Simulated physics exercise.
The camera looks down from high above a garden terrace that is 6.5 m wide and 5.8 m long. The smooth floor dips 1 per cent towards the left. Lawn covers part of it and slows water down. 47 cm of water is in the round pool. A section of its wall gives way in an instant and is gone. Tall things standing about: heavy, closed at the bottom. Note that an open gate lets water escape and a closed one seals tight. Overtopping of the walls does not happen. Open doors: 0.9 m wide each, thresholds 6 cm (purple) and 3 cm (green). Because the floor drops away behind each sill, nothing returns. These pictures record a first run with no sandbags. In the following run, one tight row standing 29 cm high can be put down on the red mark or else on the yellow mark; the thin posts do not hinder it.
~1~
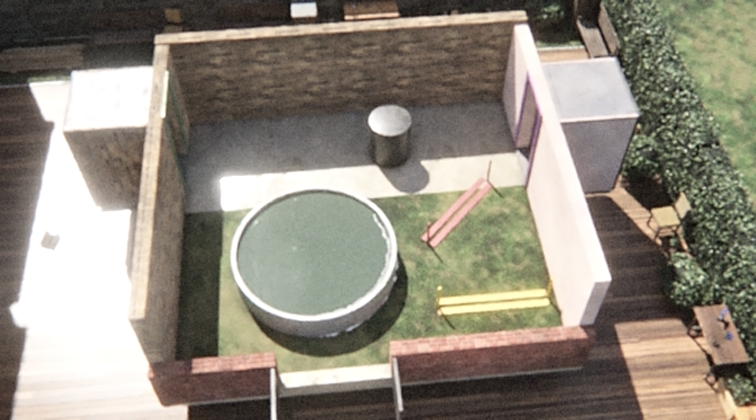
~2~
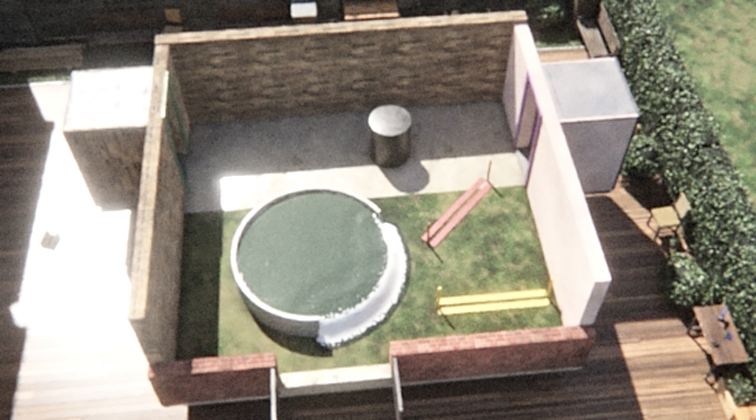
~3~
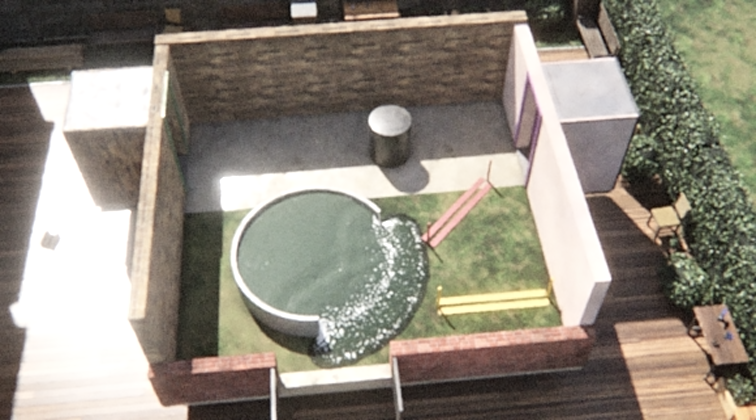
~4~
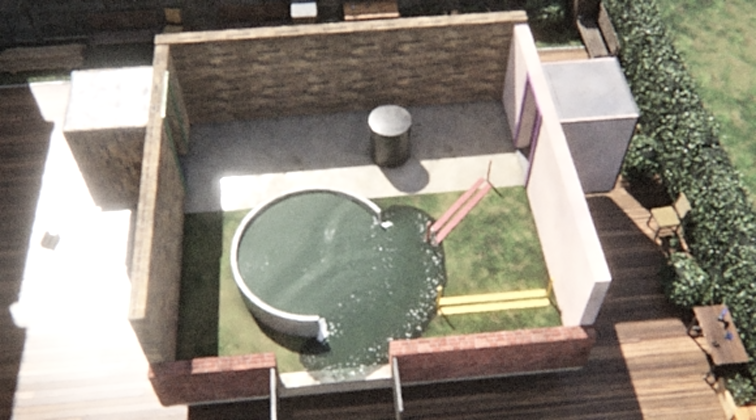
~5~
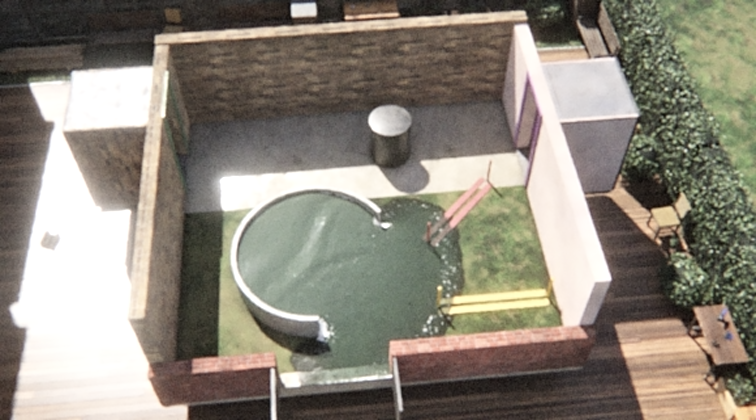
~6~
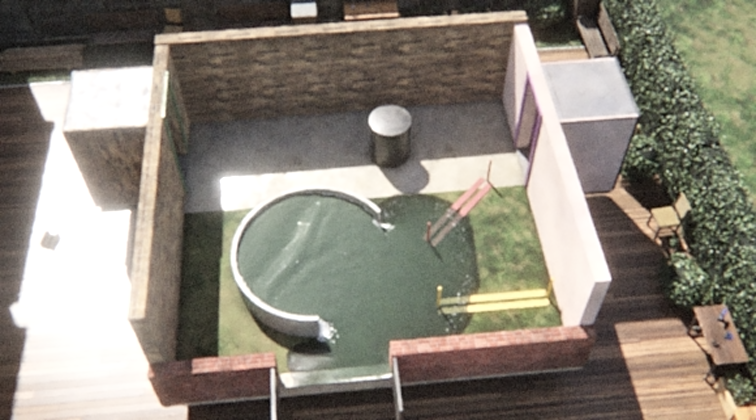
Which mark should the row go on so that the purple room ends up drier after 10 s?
On the yellow mark.
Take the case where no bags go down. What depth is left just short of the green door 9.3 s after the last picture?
Depth: Approx. 10.0 cm.
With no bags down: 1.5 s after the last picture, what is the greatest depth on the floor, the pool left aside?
Up to about 24 centimetres.
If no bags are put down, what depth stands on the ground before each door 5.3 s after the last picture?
Depth (cm) - purple: 6, green: 0.
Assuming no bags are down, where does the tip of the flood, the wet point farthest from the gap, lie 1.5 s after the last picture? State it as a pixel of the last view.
The farthest wet point sits close to (481, 156).
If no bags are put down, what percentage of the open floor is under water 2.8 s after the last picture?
Wet share: Near 45 %.
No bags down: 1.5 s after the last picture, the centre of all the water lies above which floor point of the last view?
(389, 279).
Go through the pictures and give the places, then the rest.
Still water, 47 cm deep, in the round pool at (314, 251), in the first frame.
Water pours out at (385, 288) and has run 1.5 m, to (322, 347); typically 7 cm deep outside, 47 cm at the round pool's back, in the second frame.
Water pours out at (385, 289) and has run 1.7 m, to a hidden place; typically 9 cm deep outside, 47 cm at the round pool's back, in the third frame.
Water pours out at (385, 290) and has run 1.9 m, to a hidden place; typically 7 cm deep outside, 47 cm at the round pool's back, in the fourth frame.
The front is at a hidden place, 2.1 m from the gap at (385, 290); 5.0 m2 of floor is under water; 47 cm left at the back of the round pool, in the fifth frame.
The front is at (437, 200), 2.3 m from the gap at (385, 290); 6.1 m2 of floor is under water; 47 cm left at the back of the round pool, in the sixth frame.
Then, 0.7 s after the last picture water covers 30 % of the floor and is deepest (22 cm) near (397, 362) in the run without bags; in at the purple door, 0 L with no bags, 0 L with the row on red, 0 L on yellow.
Then, 1.5 s after the last picture water covers 40 % of the floor and is deepest (24 cm) near (570, 346) in the run without bags; in at the purple door, 0 L with no bags, 0 L with the row on red, 0 L on yellow.
Then, 2.8 s after the last picture water covers 45 % of the floor and is deepest (26 cm) near (505, 352) in the run without bags; in at the purple door, 0 L with no bags, 0 L with the row on red, 0 L on yellow.
Then, 5.3 s after the last picture water covers 65 % of the floor and is deepest (17 cm) near (417, 108) in the run without bags; in at the purple door, 2 L with no bags, 19 L with the row on red, 3 L on yellow.
Then, 9.3 s after the last picture water covers 95 % of the floor and is deepest (12 cm) near (189, 139) in the run without bags; in at the purple door, 5 L with no bags, 25 L with the row on red, 5 L on yellow.
